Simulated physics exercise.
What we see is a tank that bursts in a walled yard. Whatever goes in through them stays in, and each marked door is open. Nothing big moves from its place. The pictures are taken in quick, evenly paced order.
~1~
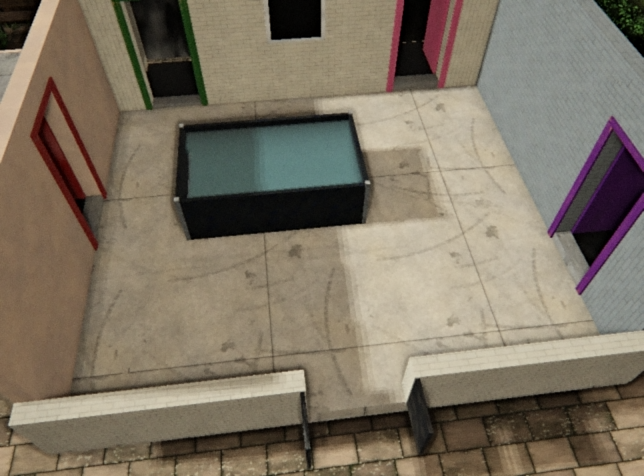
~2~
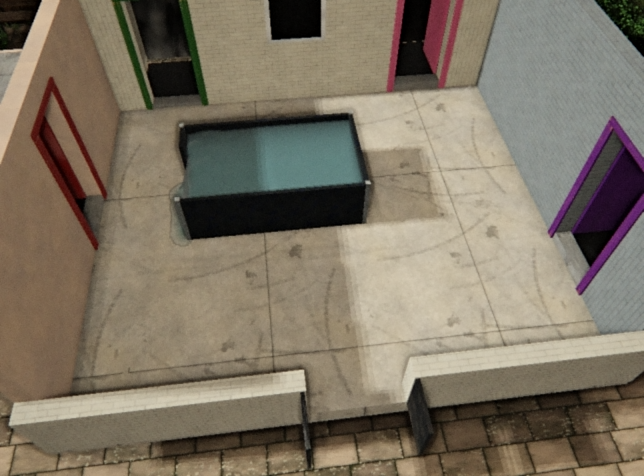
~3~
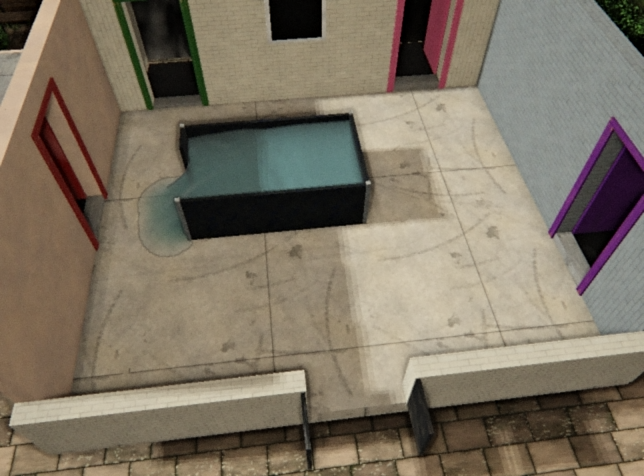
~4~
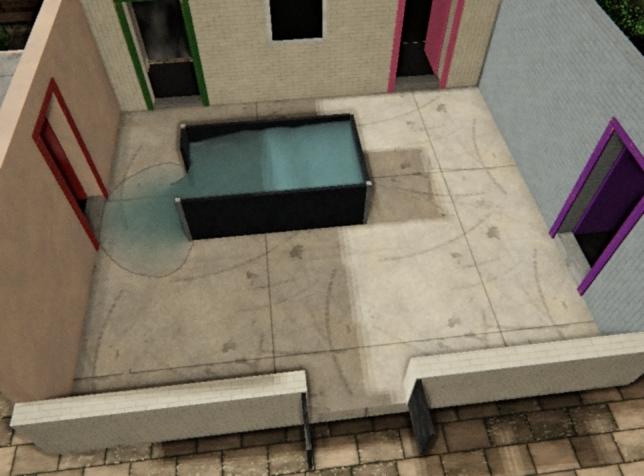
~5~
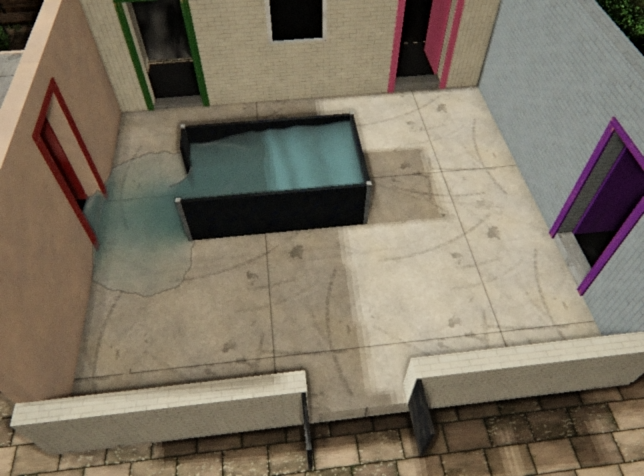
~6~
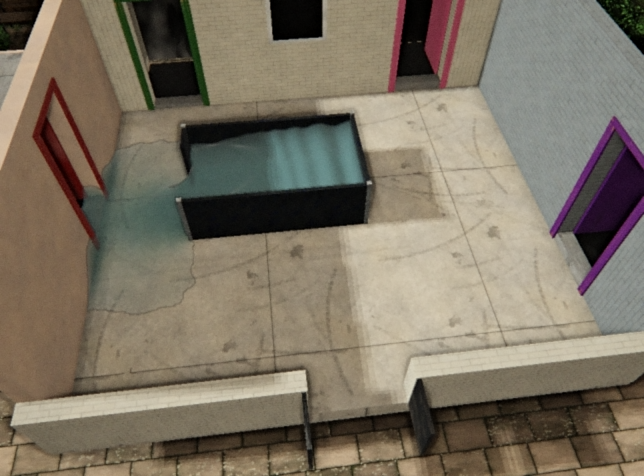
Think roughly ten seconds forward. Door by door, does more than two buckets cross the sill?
One by one: The pink door gets two buckets or less inside; the red door gets more than two buckets inside; the purple door gets two buckets or less inside; the green door gets more than two buckets inside.
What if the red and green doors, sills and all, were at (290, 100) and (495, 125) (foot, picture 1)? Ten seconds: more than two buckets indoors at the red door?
Result - red: Remains below the limit.
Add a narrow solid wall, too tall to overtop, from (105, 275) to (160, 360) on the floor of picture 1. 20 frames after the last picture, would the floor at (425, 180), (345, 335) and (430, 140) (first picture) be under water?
Taking the three spots in turn, they are unwetted, inundated and unwetted.
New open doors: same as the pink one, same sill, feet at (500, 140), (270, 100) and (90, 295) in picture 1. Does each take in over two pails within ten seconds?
Taking the new doors in the order given: The first comes up short, the second comes up short, the third tops it.
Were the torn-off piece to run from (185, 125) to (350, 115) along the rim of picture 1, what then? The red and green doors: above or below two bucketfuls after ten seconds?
The red door remains below and the green door exceeds the limit.
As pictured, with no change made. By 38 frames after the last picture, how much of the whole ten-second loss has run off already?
Working it through, I arrive at 95 per cent.
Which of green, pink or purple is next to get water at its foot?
Looks like the one in green gets there first.
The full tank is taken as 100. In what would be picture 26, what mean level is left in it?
That comes to about 36 per cent.
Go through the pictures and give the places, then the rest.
Still water in the water tank at (271, 158), in the first frame.
The front is at (179, 241), out from the gap at (189, 200), in the second frame.
The front is at (149, 192), out from the gap at (190, 201), in the third frame.
Water pours out at (191, 202) and has run to (106, 204), in the fourth frame.
The front is at (94, 272), out from the gap at (191, 202), in the fifth frame.
Water pours out at (191, 202) and has run to (89, 304), in the sixth frame.
A moment on, water covers 15 % of the floor; the pink door not reached, the red door far over two buckets in, the purple door not reached, the green door not reached.
Next, water covers 25 % of the floor; the pink door not reached, the red door far over two buckets in, the purple door not reached, the green door under two buckets in.
Then, water covers 45 % of the floor; the pink door not reached, the red door far over two buckets in, the purple door not reached, the green door over two buckets in.
Later, water covers 90 % of the floor; the pink door wet at the sill, nothing in, the red door far over two buckets in, the purple door wet at the sill, nothing in, the green door over two buckets in.
In the end, water covers 95 % of the floor; the pink door wet at the sill, nothing in, the red door far over two buckets in, the purple door wet at the sill, nothing in, the green door far over two buckets in.
